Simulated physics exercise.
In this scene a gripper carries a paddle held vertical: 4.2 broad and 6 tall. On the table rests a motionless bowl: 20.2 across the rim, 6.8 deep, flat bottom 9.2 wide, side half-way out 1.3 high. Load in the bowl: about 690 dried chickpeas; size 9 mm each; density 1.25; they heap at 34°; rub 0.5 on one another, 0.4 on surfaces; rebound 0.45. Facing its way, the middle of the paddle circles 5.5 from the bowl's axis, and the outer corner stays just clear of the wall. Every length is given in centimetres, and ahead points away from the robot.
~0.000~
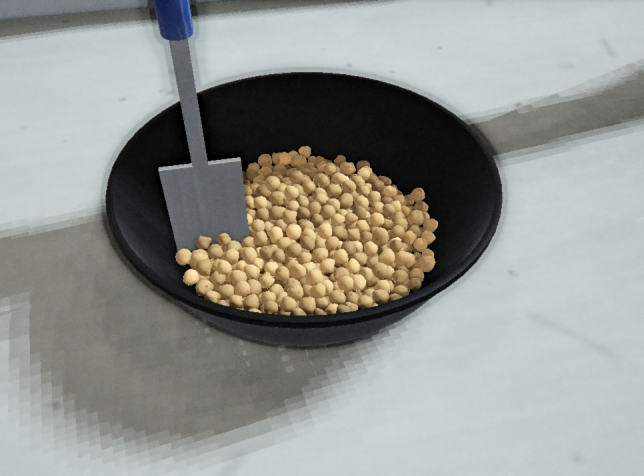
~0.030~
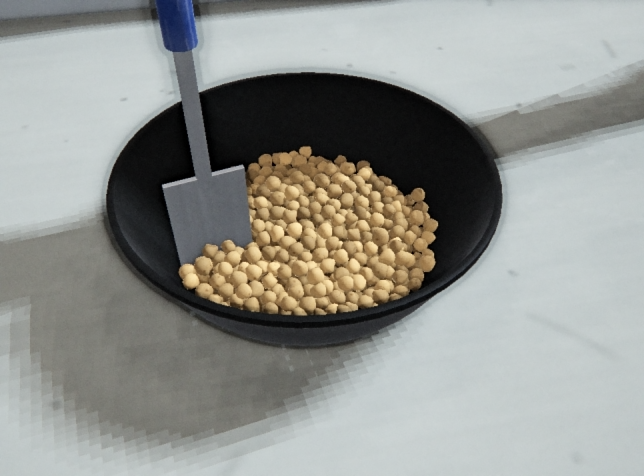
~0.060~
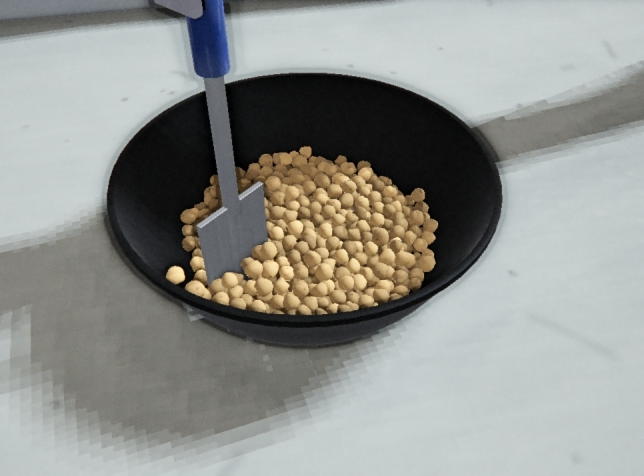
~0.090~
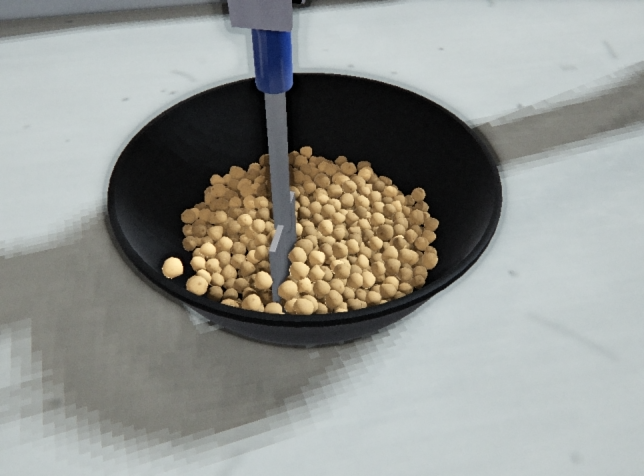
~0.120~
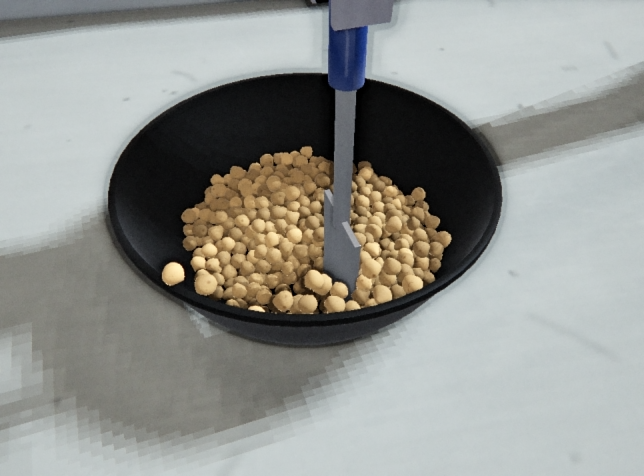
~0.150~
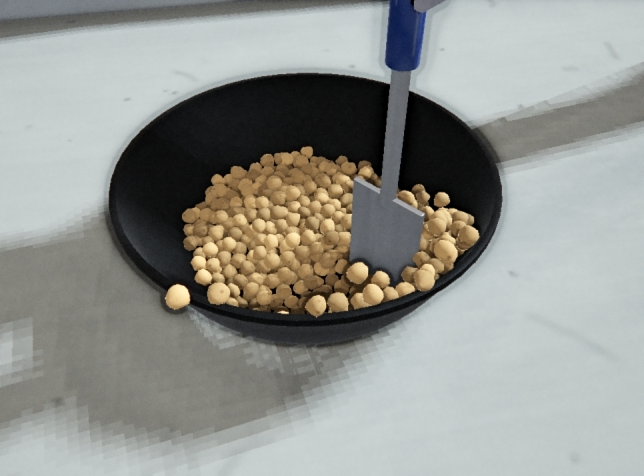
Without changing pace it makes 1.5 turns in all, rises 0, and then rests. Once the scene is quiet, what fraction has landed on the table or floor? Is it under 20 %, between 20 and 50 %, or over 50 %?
Between 20 and 50 %.
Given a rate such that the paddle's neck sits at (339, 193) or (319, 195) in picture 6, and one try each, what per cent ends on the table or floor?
First try: Around 15 %; second try: Around 10 %.
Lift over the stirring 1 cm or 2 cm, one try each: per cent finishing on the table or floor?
About 15 and 10 per cent.
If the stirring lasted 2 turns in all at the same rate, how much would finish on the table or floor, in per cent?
Roughly 30 percent would end up there.
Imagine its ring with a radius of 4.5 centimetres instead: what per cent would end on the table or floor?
It would be near 20 per cent.
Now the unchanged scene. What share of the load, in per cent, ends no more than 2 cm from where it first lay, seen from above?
Around 20 in a hundred.
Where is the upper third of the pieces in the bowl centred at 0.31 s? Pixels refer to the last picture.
Around pixel (248, 147).
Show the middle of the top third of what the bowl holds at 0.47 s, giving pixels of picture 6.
Roughly pixel (328, 291).
After 0.31 s, 284° round, highest piece 11 above the table; 622 in the bowl, 9 on the table or floor, 58 in flight or on the tool.
After 0.47 s, 82° round, highest piece 9 above the table; 554 in the bowl, 89 on the table or floor, 46 in flight or on the tool.
After 0.76 s, 180° round, highest piece 7 above the table; 507 in the bowl, 181 on the table or floor, 1 in flight or on the tool.
After 1.46 s, 180° round, highest piece 5 above the table; 507 in the bowl, 182 on the table or floor.
At rest, 507 in the bowl, 182 on the table or floor. That is 26 % on the table or floor.
